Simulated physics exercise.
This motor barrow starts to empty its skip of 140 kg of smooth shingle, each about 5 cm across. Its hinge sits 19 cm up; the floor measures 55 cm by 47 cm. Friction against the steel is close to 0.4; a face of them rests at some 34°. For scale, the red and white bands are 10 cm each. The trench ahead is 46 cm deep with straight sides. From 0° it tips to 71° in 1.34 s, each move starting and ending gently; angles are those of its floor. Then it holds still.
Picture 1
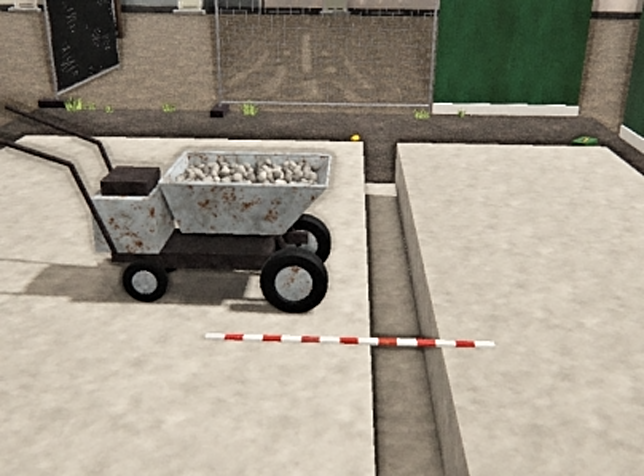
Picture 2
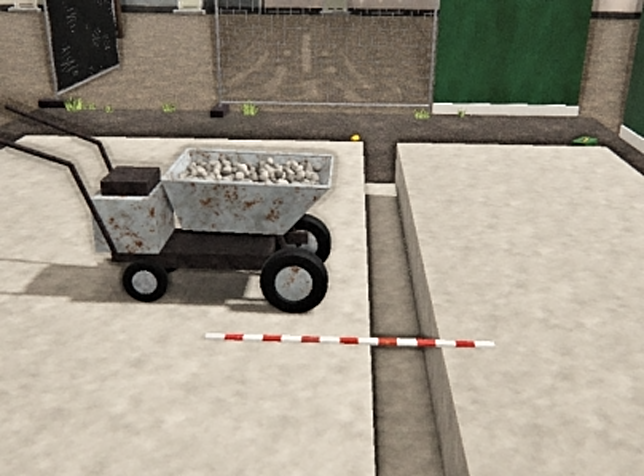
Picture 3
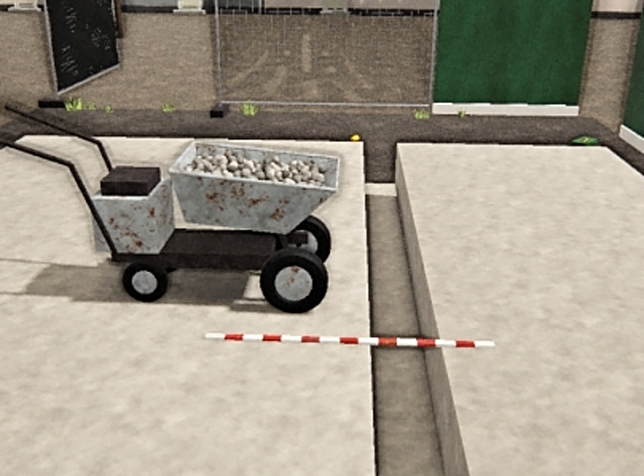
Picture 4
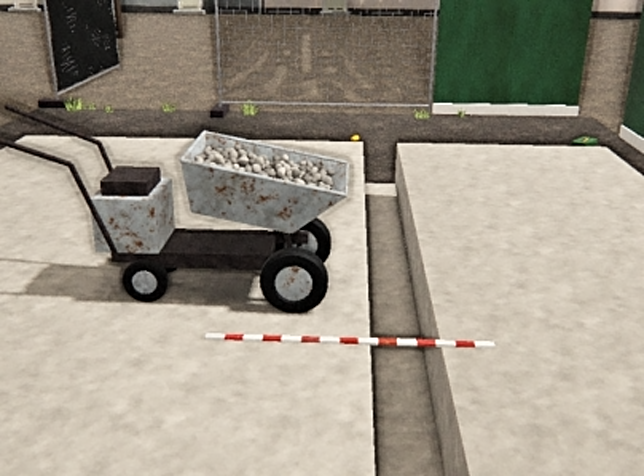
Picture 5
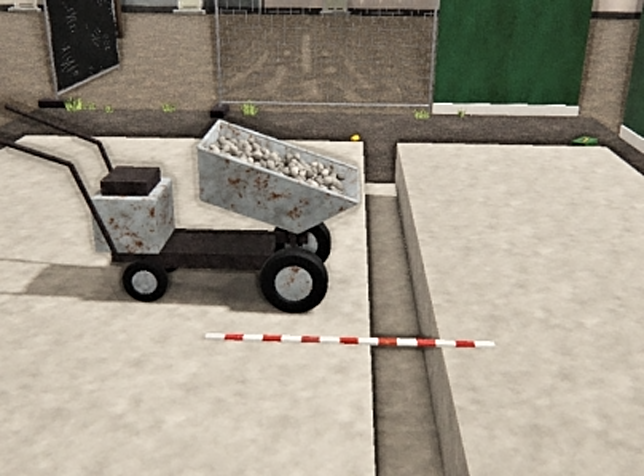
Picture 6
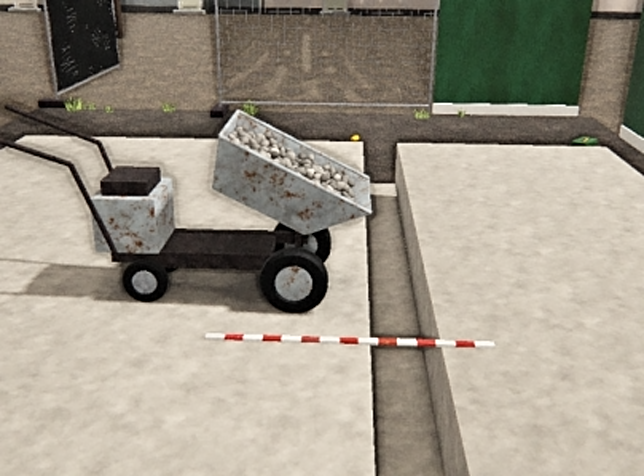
A rusty metal skip full of smooth stones tilts steadily toward the trench on its right.
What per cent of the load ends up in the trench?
Roughly 47 per cent ends in the trench.
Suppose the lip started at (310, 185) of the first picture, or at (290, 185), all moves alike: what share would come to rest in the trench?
First some 70, then 95 per cent.
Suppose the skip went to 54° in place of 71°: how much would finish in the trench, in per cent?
In that case some 45 per cent.
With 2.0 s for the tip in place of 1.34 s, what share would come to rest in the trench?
In that case some 55 per cent.
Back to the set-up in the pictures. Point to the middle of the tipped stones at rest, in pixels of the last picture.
Around (442, 292).
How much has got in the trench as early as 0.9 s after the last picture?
About 25 per cent by then.
Then, 0.4 s after the last picture the floor is at 60°, 99 % in the skip, 1 % in the trench; the foremost stones are at (406, 247).
Then, 0.9 s after the last picture the floor is at 71°, 42 % in the skip, 23 % in the trench, 35 % past the trench; the foremost stones are at (510, 291).
Then, 1.2 s after the last picture the floor is at 71°, 13 % in the skip, 34 % in the trench, 53 % past the trench; the foremost stones are at (605, 298).
Then, 3.2 s after the last picture the floor is at 71°, 0 % in the skip, 47 % in the trench, 53 % past the trench; the foremost stones are past the picture's edge.
